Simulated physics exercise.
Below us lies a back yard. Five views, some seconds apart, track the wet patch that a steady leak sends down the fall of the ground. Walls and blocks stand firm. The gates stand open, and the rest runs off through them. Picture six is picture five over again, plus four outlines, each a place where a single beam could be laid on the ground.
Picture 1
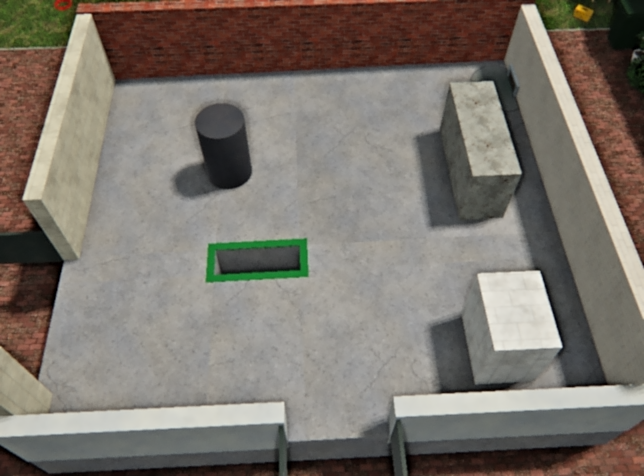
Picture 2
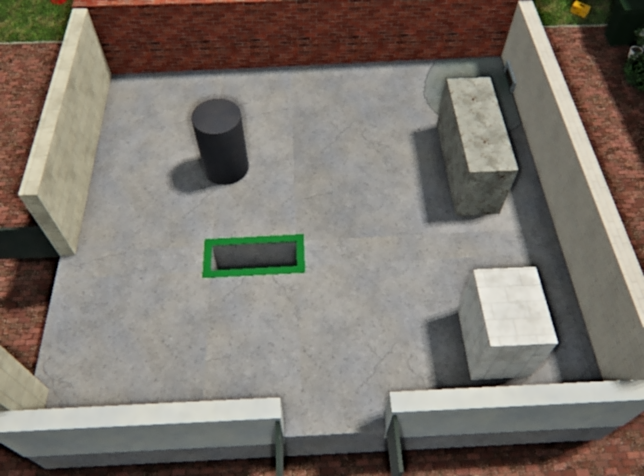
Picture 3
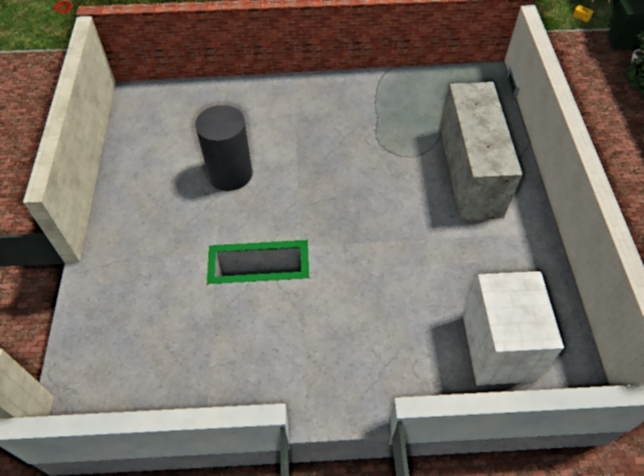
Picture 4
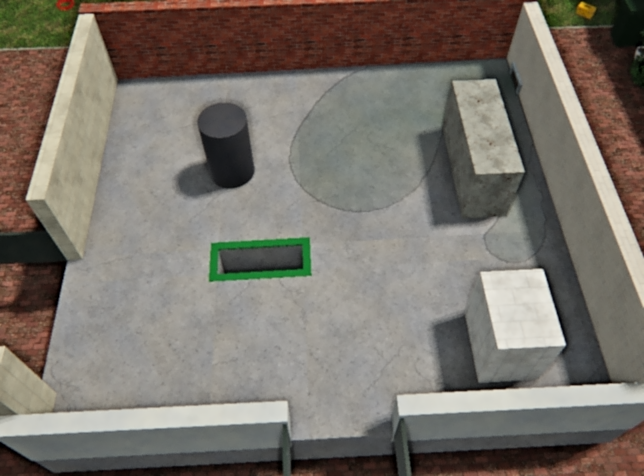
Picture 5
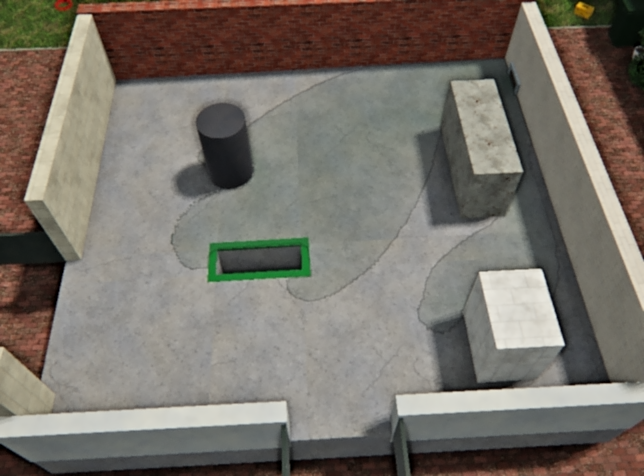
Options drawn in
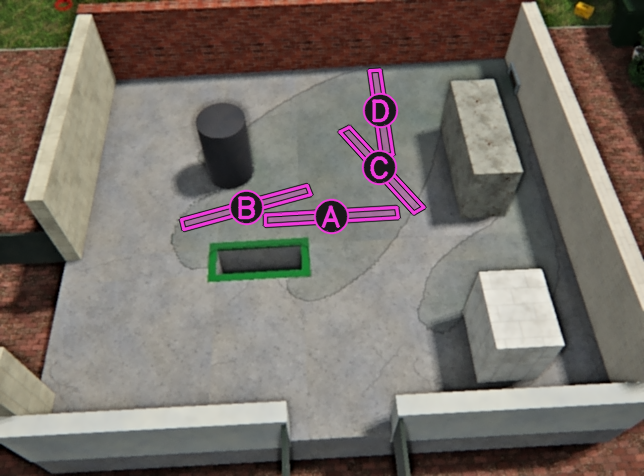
The clip opens on a walled yard with a dark cylinder, two pale blocks and a green-rimmed drain, the ground mostly dry. A thin sheet of water spreads from the upper right corner around the taller block, then widens leftward and downward past the cylinder and reaches the drain.
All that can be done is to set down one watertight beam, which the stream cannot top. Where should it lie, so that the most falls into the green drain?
The answer is place B.
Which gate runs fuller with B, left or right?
More leaves on the left.
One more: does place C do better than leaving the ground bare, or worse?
Place C is worse.
On the marked copy, A from (265, 220) to (397, 212); B from (182, 224) to (308, 190); C from (344, 129) to (418, 210); D from (387, 155) to (374, 70).
For place A, about 9 % of the stream goes into the green drain, about 89 % out by the gates.
For place B, about 23 % of the stream goes into the green drain, about 76 % out by the gates.
For place C, about 11 % of the stream goes into the green drain, about 89 % out by the gates.
For place D, about 13 % of the stream goes into the green drain, about 85 % out by the gates.
